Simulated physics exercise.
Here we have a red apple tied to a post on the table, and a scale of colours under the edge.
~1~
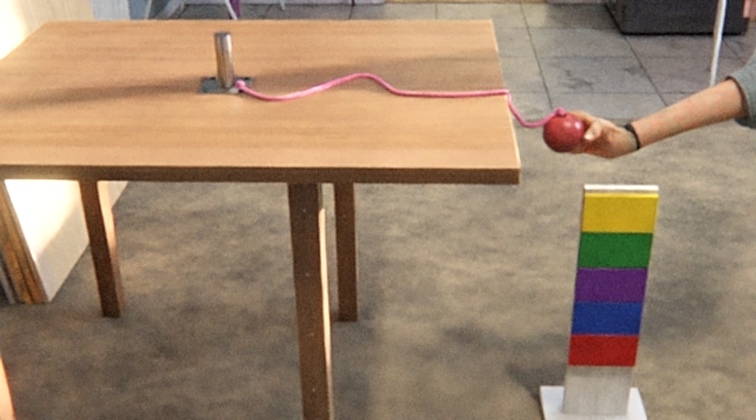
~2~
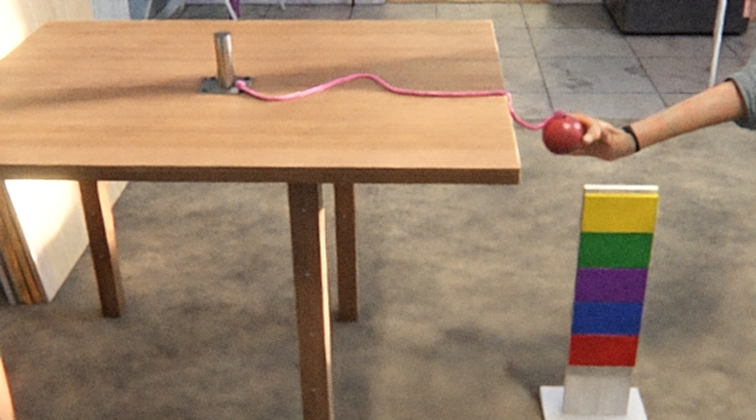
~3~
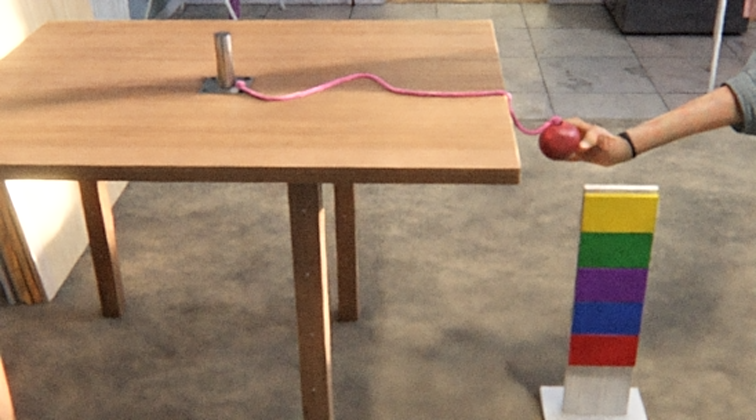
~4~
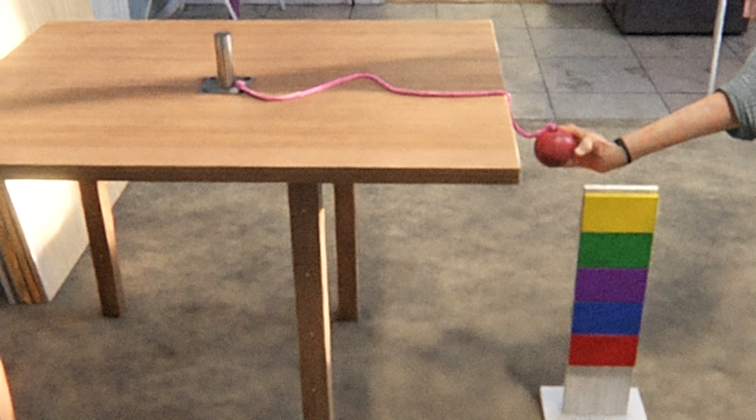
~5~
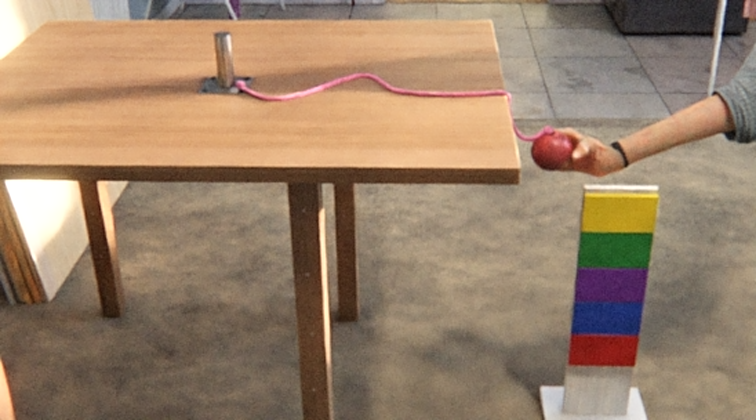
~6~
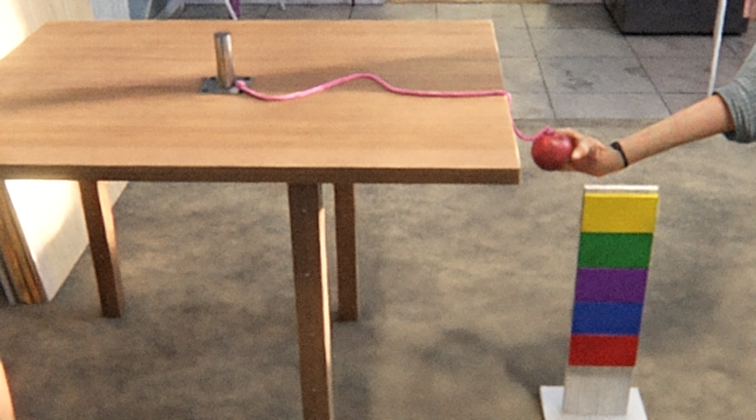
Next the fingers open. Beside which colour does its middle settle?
Its centre hangs level with the green band.
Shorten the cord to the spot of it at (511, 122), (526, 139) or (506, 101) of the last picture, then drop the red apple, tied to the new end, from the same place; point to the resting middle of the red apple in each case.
About (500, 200), (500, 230) and (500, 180).
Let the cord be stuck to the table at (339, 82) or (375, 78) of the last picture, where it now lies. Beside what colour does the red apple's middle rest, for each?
One after the other, yellow; yellow.
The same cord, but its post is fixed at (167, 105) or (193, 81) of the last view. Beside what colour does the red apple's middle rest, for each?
It would be yellow; yellow.
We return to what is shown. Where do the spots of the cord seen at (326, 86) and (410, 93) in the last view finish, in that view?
Near (358, 87) and (481, 89).
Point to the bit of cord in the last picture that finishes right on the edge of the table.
That spot is around (438, 95).
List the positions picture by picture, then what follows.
Red apple (563, 133); yellow (620, 215); green (616, 251); purple (611, 286); blue (607, 320); red (604, 351), in the first frame.
Red apple (562, 135); cord through (258, 96) (321, 88) (377, 79) (431, 95) (505, 98), in the second frame.
Red apple (559, 141), in the third frame.
Red apple (554, 147); cord through (258, 96) (321, 88) (377, 79) (431, 95) (505, 98), in the fourth frame.
Red apple (551, 151), in the fifth frame.
Red apple (551, 151); cord through (258, 96) (321, 88) (377, 79) (431, 95) (505, 98), in the sixth frame.
Early on, apple near (520, 232); level with green.
Midway, apple near (484, 245); level with green.
Finally, apple near (501, 248); level with green. Its middle rests at the green band.
